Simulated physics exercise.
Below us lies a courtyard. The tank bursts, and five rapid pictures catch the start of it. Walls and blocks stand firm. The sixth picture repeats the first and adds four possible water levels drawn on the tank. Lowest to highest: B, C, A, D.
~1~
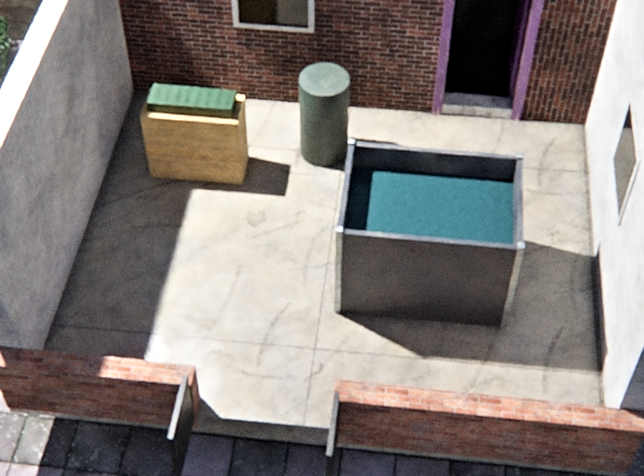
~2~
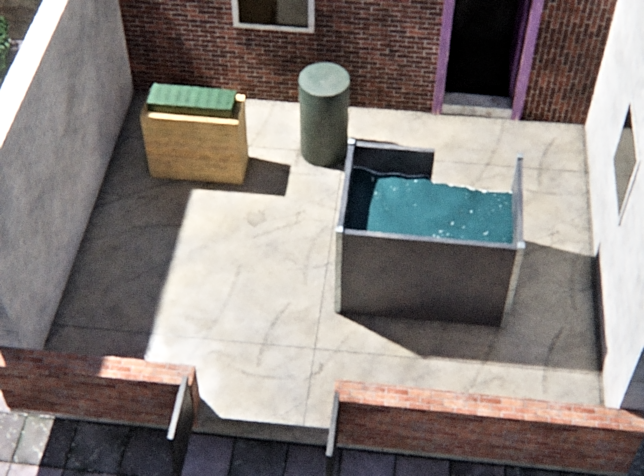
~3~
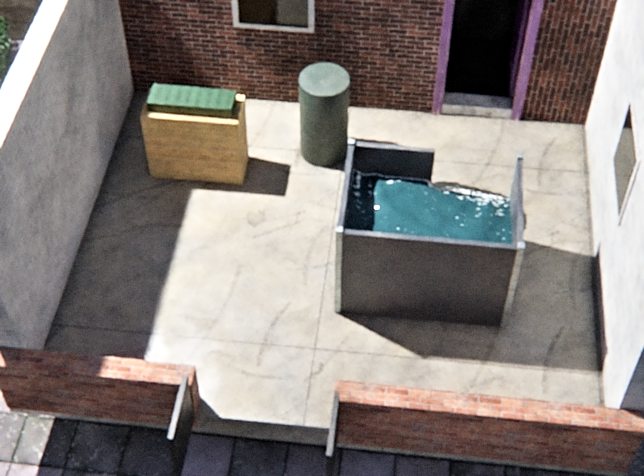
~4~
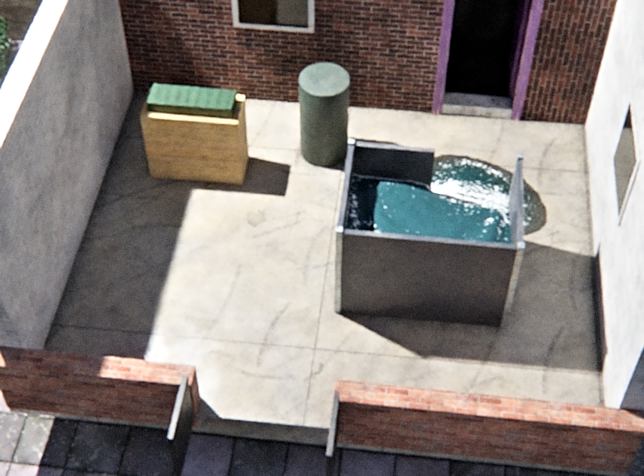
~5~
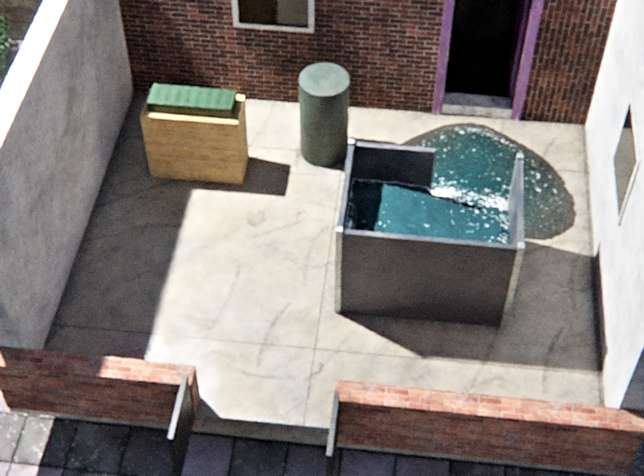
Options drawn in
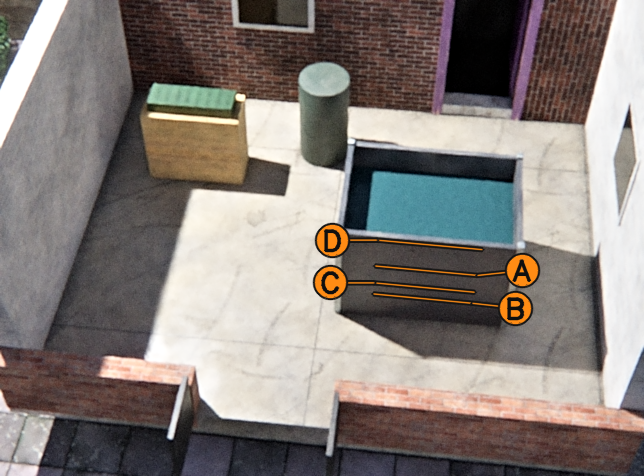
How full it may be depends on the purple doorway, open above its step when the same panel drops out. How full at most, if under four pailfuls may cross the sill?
The limit is B.
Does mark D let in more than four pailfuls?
Yes, it does.
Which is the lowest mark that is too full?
The answer is C.
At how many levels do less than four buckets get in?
One of the four.
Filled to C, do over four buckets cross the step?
Yes, it does.
On the marked copy, A at (426, 270); B at (422, 298); C at (424, 287); D at (429, 244); from the bottom up B, C, A, D.
With A, dozens of bucketfuls pour in.
With B, a bucket or two gets in.
With C, about 9 bucketfuls get in.
With D, dozens of bucketfuls pour in.
